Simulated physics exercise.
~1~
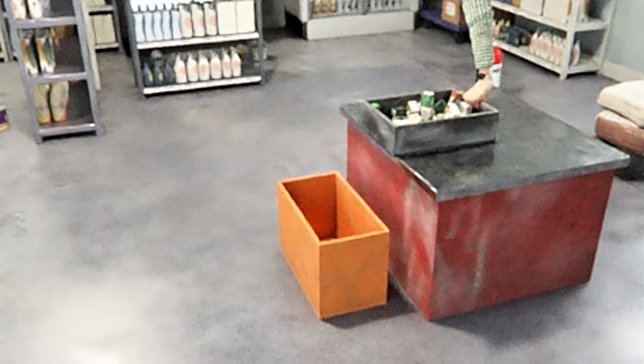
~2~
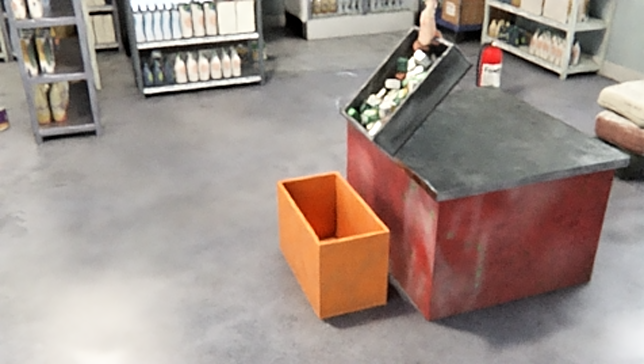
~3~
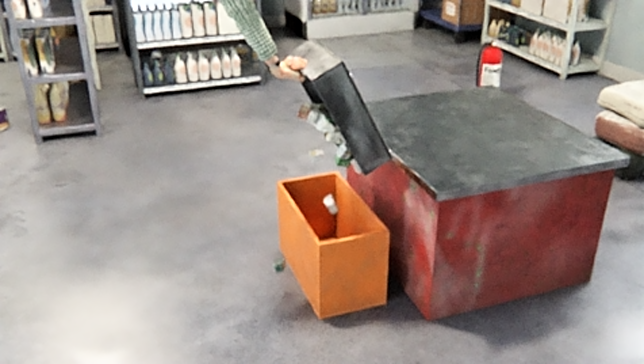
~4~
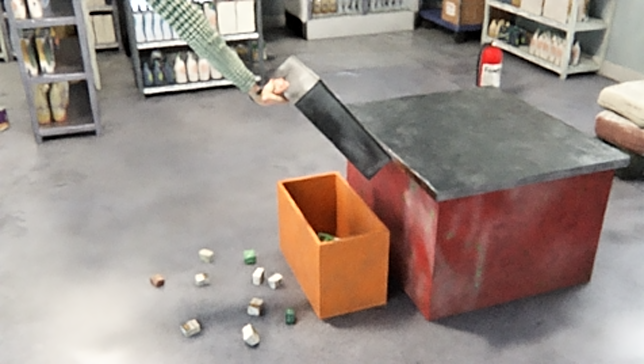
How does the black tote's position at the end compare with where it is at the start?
At the start the black tote sits upright on the dark bench top, but by the end it is further left, tipped over at the bench's left edge above the orange box.
A big red bench with a dark top stands on a grey shop floor, seen from slightly above by a still camera, with shelves of bottles behind and an open orange box on the floor to its left. On the bench, a hand in a green checked sleeve holds a black tote full of small white and green cartons. The hand tilts the tote up at the bench's left edge, then tips it steeply until the cartons tumble out. Some drop into the orange box, while others fly past it. Finally the tote stays tipped over, with several cartons scattered on the floor left of the box.
